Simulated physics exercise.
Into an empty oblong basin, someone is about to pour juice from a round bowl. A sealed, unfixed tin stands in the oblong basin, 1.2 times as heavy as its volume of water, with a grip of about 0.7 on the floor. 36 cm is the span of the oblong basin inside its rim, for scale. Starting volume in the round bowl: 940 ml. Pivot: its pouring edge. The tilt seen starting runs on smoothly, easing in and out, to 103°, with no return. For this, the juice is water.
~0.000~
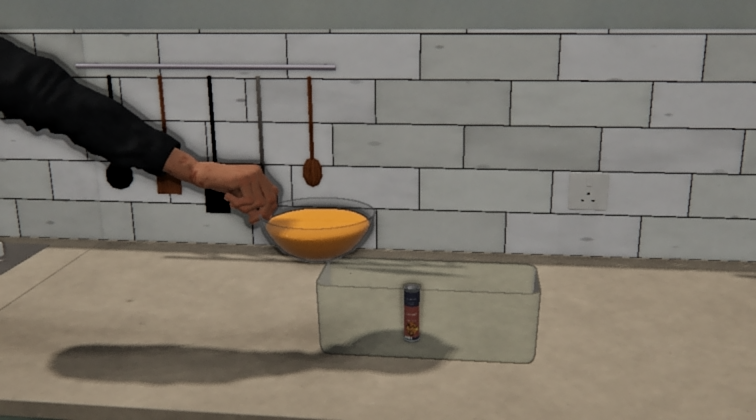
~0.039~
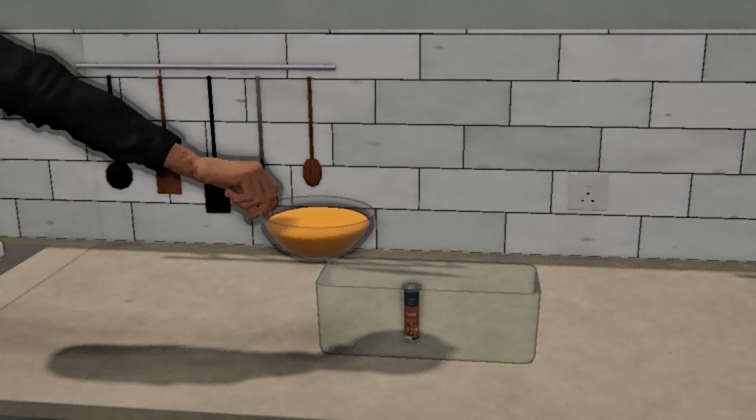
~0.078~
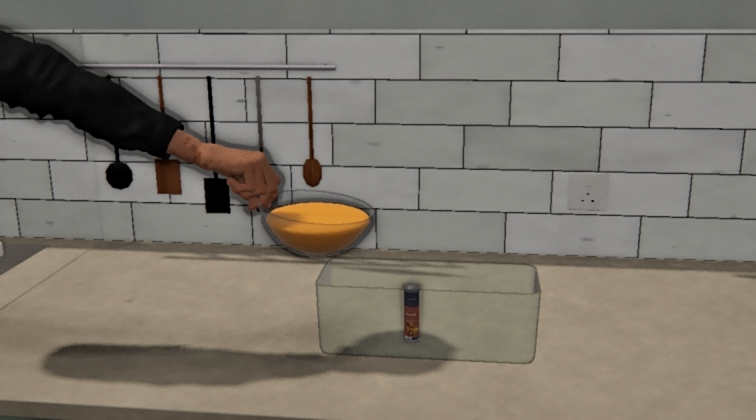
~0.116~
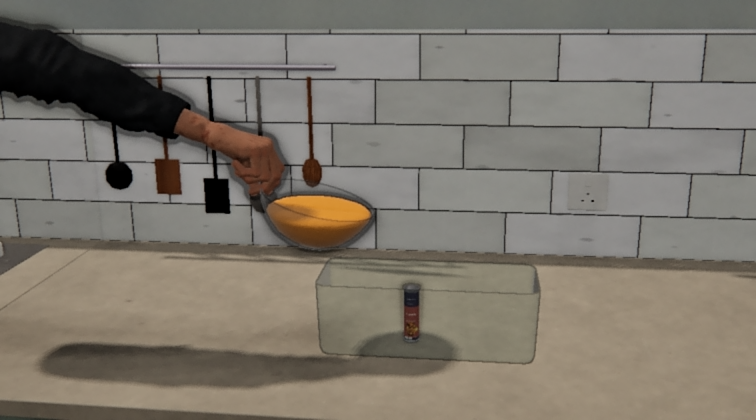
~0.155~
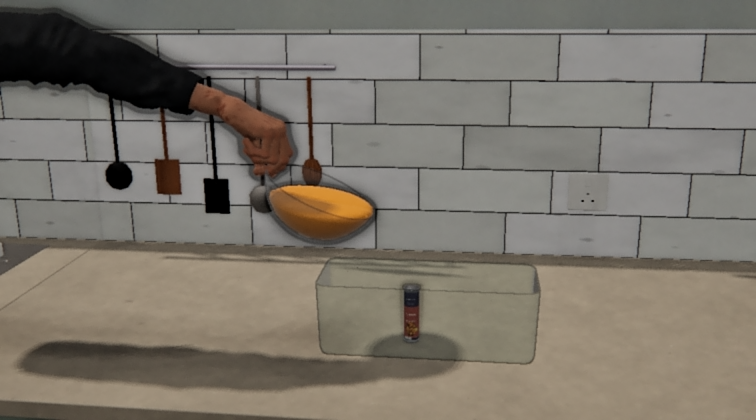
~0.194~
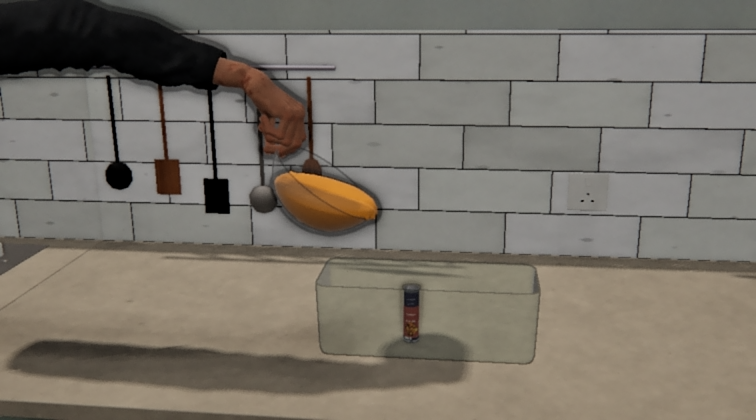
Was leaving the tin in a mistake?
Yes, it gets knocked over.
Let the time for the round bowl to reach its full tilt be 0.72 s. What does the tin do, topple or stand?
The tin tips over.
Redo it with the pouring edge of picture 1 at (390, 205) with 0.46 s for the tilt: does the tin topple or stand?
Then the tin comes down.
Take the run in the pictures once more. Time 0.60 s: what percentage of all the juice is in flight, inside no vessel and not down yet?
Estimated airborne part: Roughly 4 per cent.
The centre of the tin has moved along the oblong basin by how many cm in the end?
Shift of tin centre: Approx. 8.0 cm.
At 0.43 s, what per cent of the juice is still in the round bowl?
I'd estimate some 22 % remains.
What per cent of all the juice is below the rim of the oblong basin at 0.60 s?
Value: Approx. 94 %.
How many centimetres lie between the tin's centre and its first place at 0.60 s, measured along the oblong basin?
Near 1 cm of travel.
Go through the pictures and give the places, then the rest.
In the first frame, tilt 0°; pouring edge (374, 215); surface from (268, 220) to (370, 223); the oblong basin's rim runs from (323, 272) to (538, 280); the tin's top is at (412, 290).
In the second frame, tilt 2°; pouring edge (374, 215); surface from (268, 219) to (370, 222).
In the third frame, tilt 7°; pouring edge (374, 215); surface from (268, 213) to (370, 219).
In the fourth frame, tilt 14°; pouring edge (374, 216); surface from (269, 204) to (372, 214).
In the fifth frame, tilt 24°; pouring edge (373, 216); surface from (272, 191) to (374, 211); 1 per cent is over the edge.
In the sixth frame, tilt 36°; pouring edge (373, 216); surface from (277, 177) to (357, 199); 4 per cent is over the edge.
After 0.43 s the tilt is 100° and 21 per cent is still to pour; the tin stands where it began.
After 0.60 s the tilt is 103° and 0 per cent is still to pour; the tin stands 1 cm from where it began.
After 0.78 s the tilt is 103° and 1 per cent is still to pour; the tin leans 35°.
After 0.98 s the tilt is 103° and 1 per cent is still to pour; the tin lies on its side.
In the end the tin lies on its side.
